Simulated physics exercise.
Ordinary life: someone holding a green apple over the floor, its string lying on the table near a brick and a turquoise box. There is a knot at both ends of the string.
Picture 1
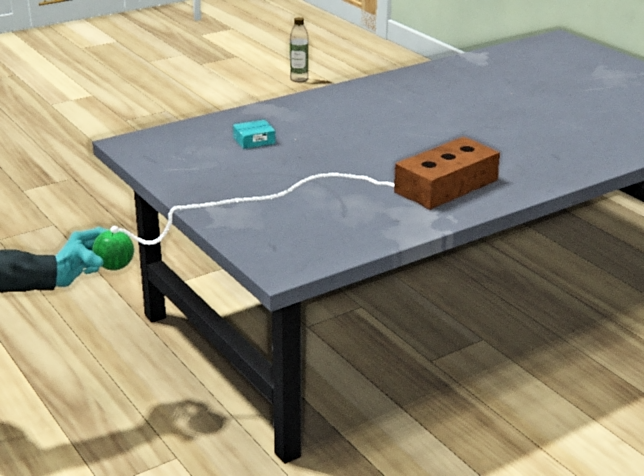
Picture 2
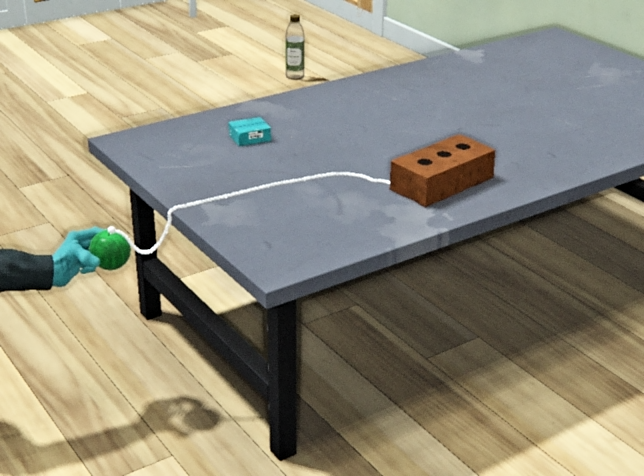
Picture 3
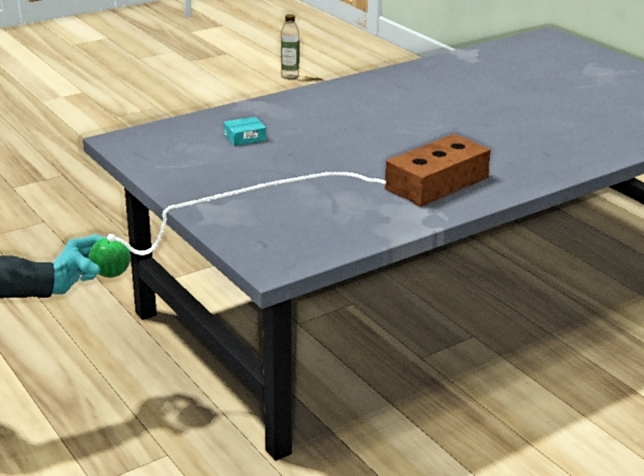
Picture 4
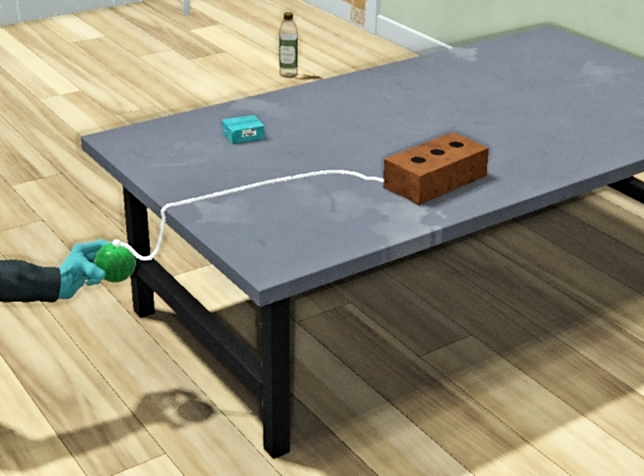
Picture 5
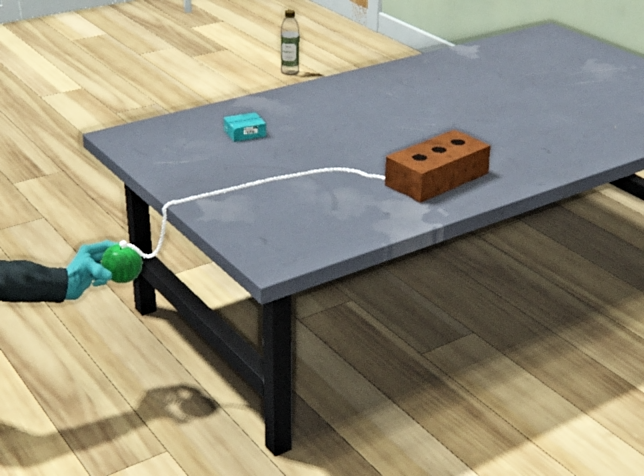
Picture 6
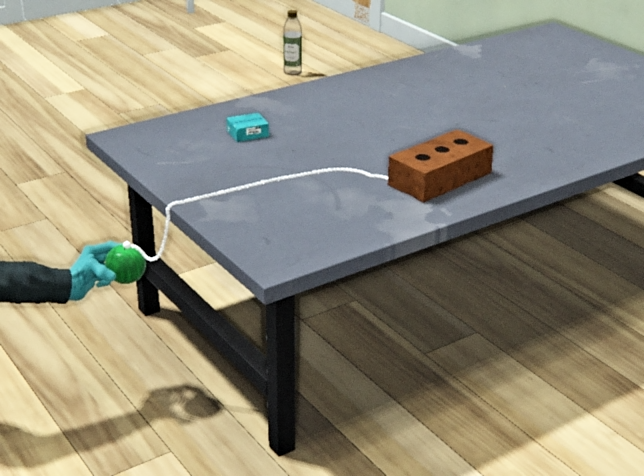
The footage shows a gloved hand holding a round green object beside a grey table, a white string running from it to a brick near a small turquoise box. The hand shifts slightly down and right while the brick stays put.
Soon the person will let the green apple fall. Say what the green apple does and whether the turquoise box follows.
By the end the green apple has stayed suspended, and the turquoise box has held its position.
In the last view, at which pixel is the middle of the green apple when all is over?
About (242, 337).
Then, 0.40 s past the final frame, apple in the air near (198, 325); brick still; box still.
Then, 1.14 s past the final frame, apple in the air near (141, 352); brick still; box still.
Then, 2.02 s past the final frame, apple in the air near (157, 362); brick still; box still.
When it is over, apple in the air near (242, 337); brick still; box still. The green apple hangs in the air and the turquoise box remains where it stands.
